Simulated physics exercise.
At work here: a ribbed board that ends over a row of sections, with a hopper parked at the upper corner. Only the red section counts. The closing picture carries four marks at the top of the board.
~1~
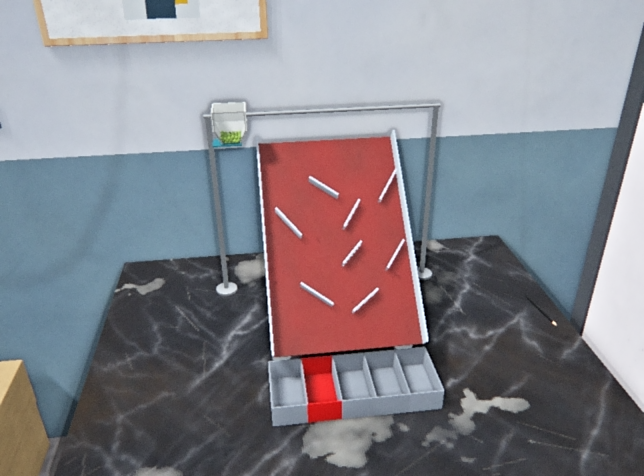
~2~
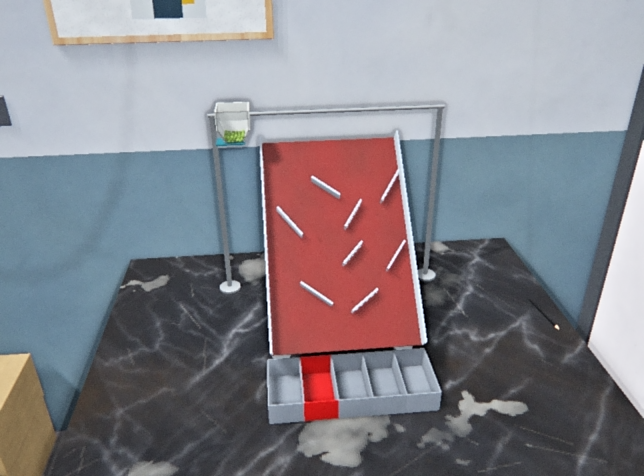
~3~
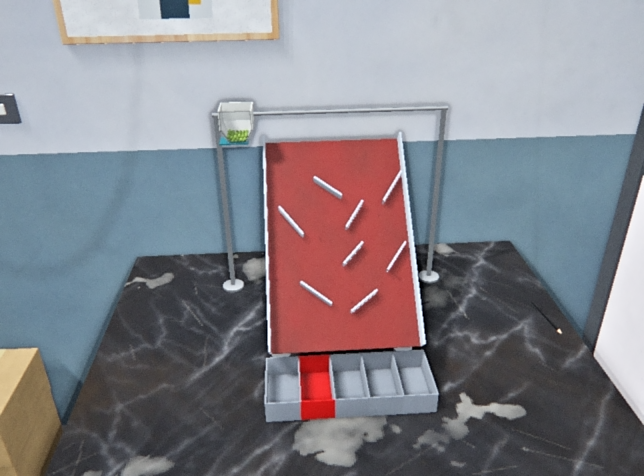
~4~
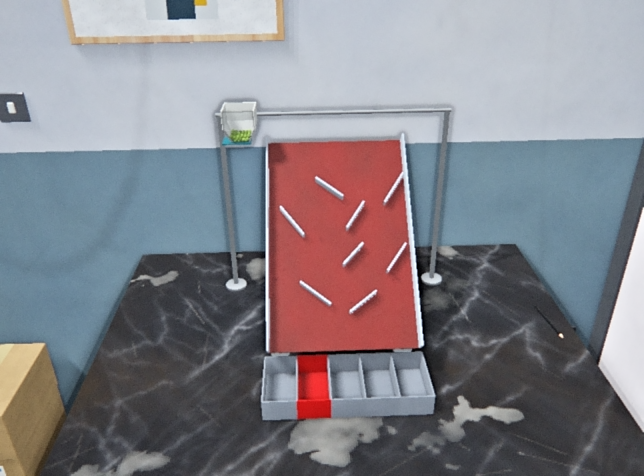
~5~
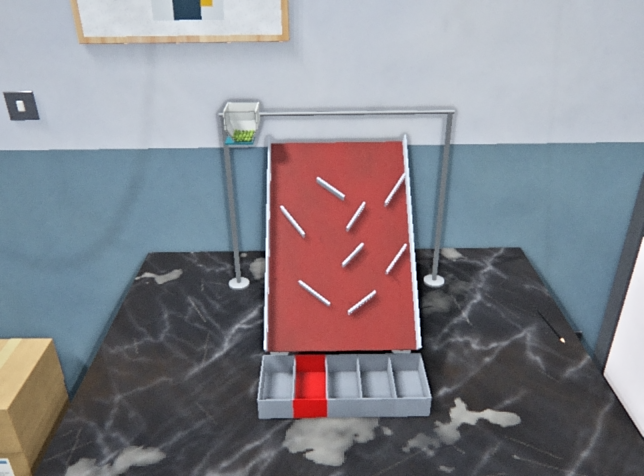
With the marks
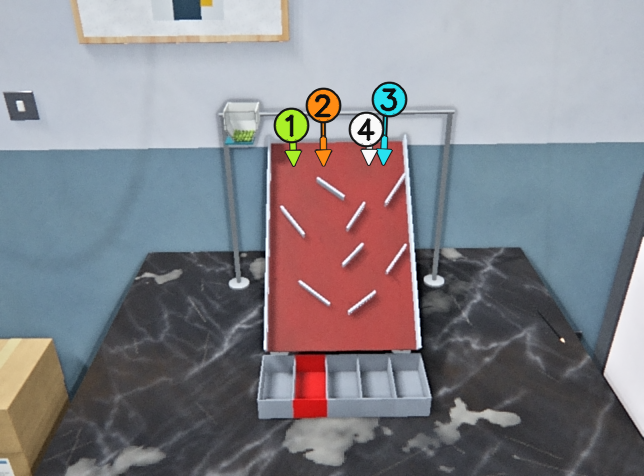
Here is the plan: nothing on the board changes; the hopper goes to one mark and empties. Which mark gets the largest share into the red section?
Mark 3.
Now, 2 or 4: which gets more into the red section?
It is 4.
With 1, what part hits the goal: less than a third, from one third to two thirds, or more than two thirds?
Less than a third.
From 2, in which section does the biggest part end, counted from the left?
It is the third one.
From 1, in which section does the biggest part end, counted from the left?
The third.
On the marked copy, mark 1 meets the board at (293, 160); mark 2 meets the board at (323, 159); mark 3 meets the board at (383, 159); mark 4 meets the board at (368, 159).
Choosing 1, a stray few in the red section, nearly all in other sections, a stray few outside the box.
Choosing 2, a stray few in the red section, nearly all in other sections.
Choosing 3, about a third in the red section, about two thirds in other sections.
Choosing 4, about a quarter in the red section, most in other sections, a stray few outside the box.
